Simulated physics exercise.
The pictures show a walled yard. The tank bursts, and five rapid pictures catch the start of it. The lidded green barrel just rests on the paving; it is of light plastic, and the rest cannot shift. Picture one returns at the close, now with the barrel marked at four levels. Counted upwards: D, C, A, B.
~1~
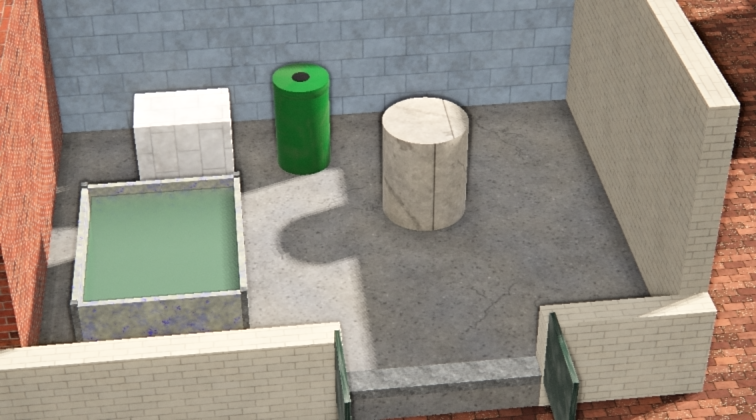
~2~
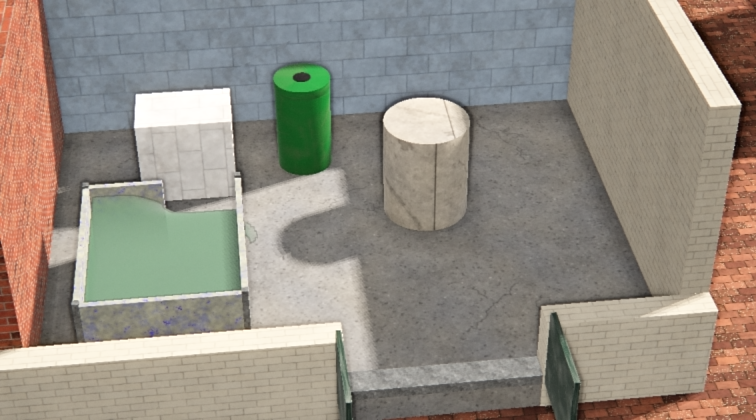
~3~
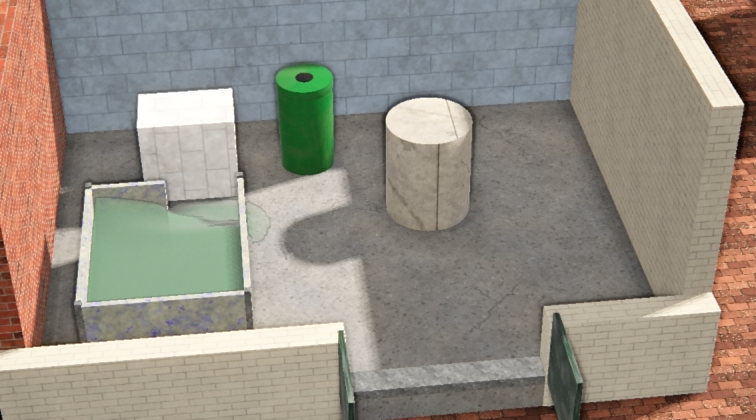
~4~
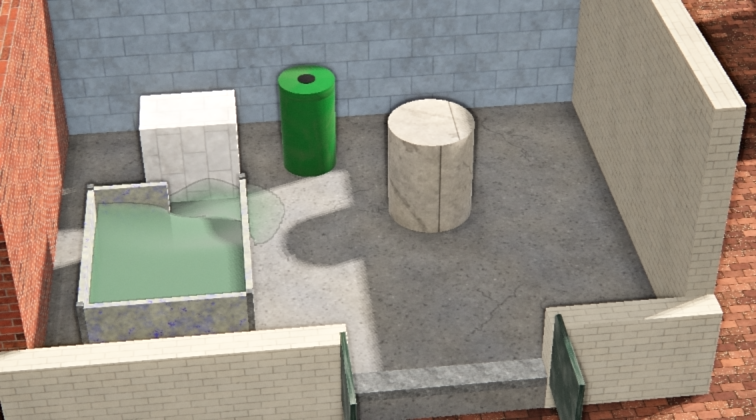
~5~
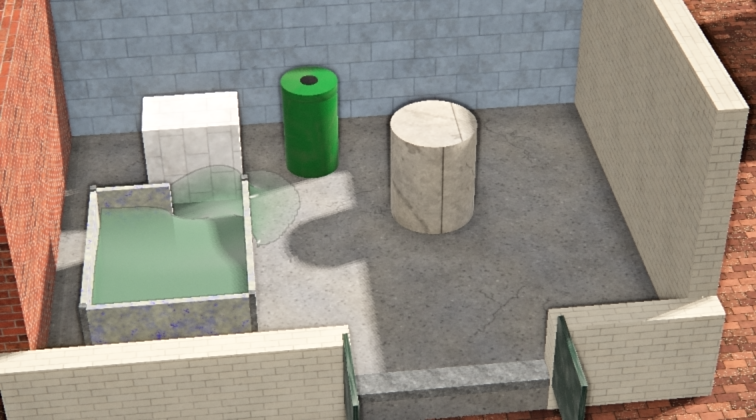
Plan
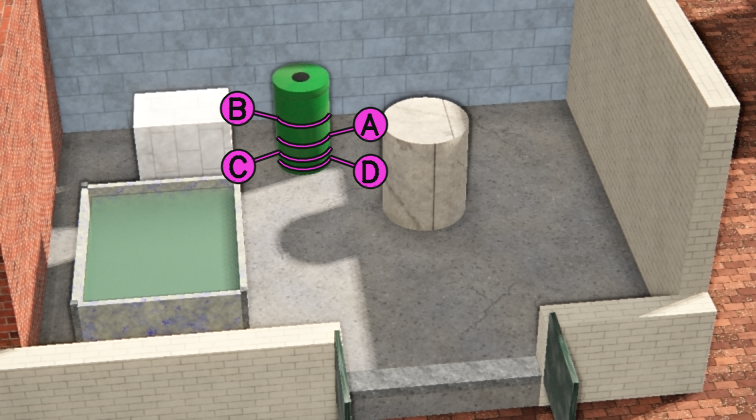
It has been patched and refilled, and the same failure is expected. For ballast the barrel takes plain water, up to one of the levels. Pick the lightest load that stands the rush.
Use level A.
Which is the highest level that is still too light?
That would be C.
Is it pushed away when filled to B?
No, that is safe.
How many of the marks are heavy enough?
Two of them.
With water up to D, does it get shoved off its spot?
Yes, it does.
In magenta, A at (305, 146); B at (304, 126); C at (306, 160); D at (306, 169); from the bottom up D, C, A, B.
Choosing A, it does not move.
Choosing B, it does not move.
Choosing C, it is pushed about its own width away.
Choosing D, it is pushed about 5 times its own width away.
